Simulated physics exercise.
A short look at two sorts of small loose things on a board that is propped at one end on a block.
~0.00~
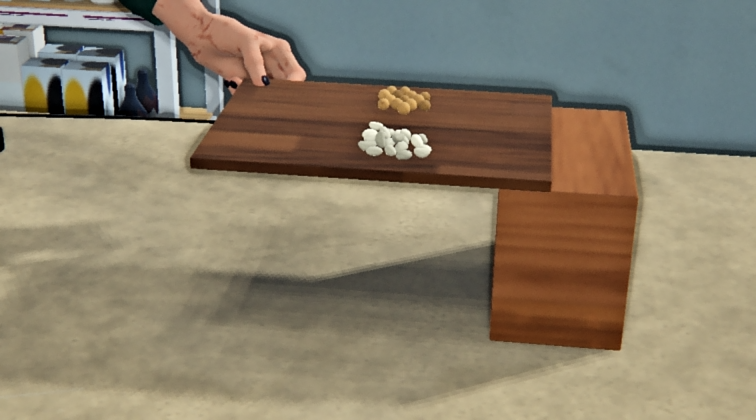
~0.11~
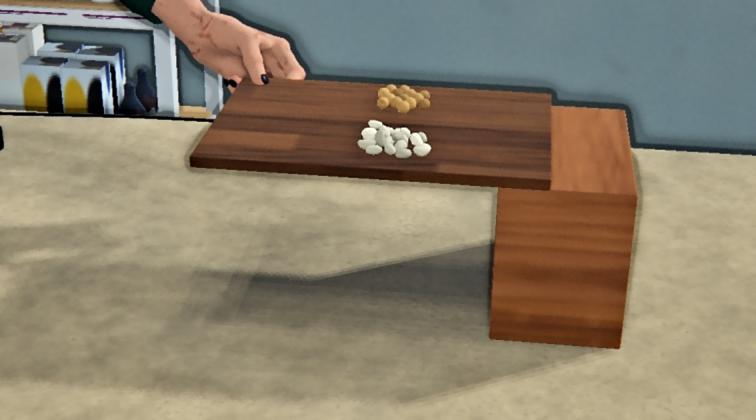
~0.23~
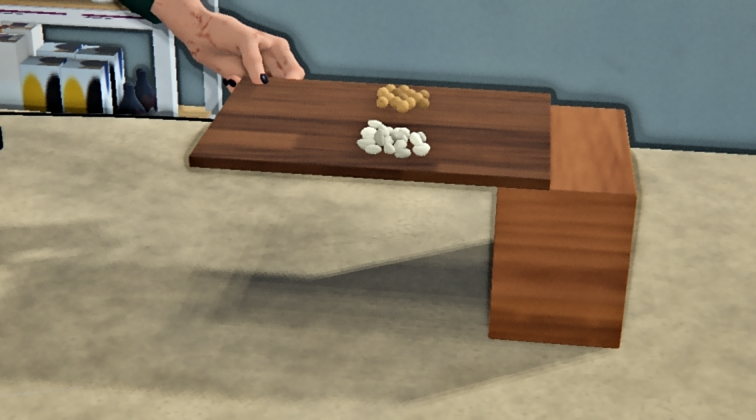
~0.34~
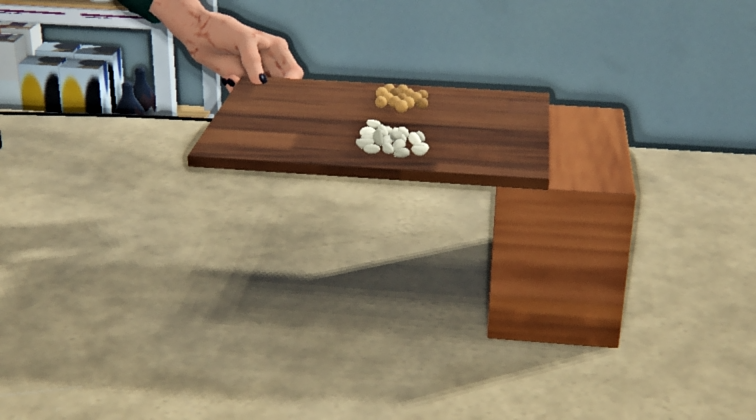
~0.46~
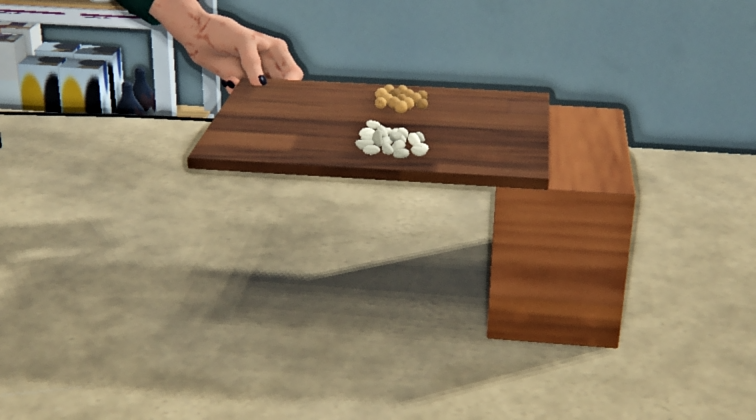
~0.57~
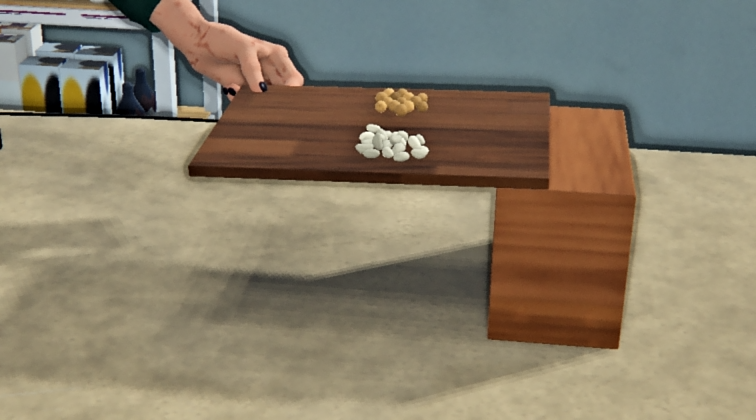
A hand lowers the left end of a board holding white beans and wooden beads slightly.
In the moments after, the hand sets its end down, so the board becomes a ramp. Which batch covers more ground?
It is the back batch.
After 1.06 s, board sloping at 15°; front batch the whole lot still on the board; back batch the whole lot still on the board.
After 1.58 s, board sloping at 30°; front batch the whole lot still on the board; back batch mostly up to a board's length out.
After 2.20 s, board resting at 35°; front batch mostly less than half a board's length out; back batch mostly one to two board lengths out.
In the end (3.2 s), board resting at 35°; front batch mostly less than half a board's length out; back batch mostly more than two board lengths out, near half gone off the counter; the back batch has gone farther.
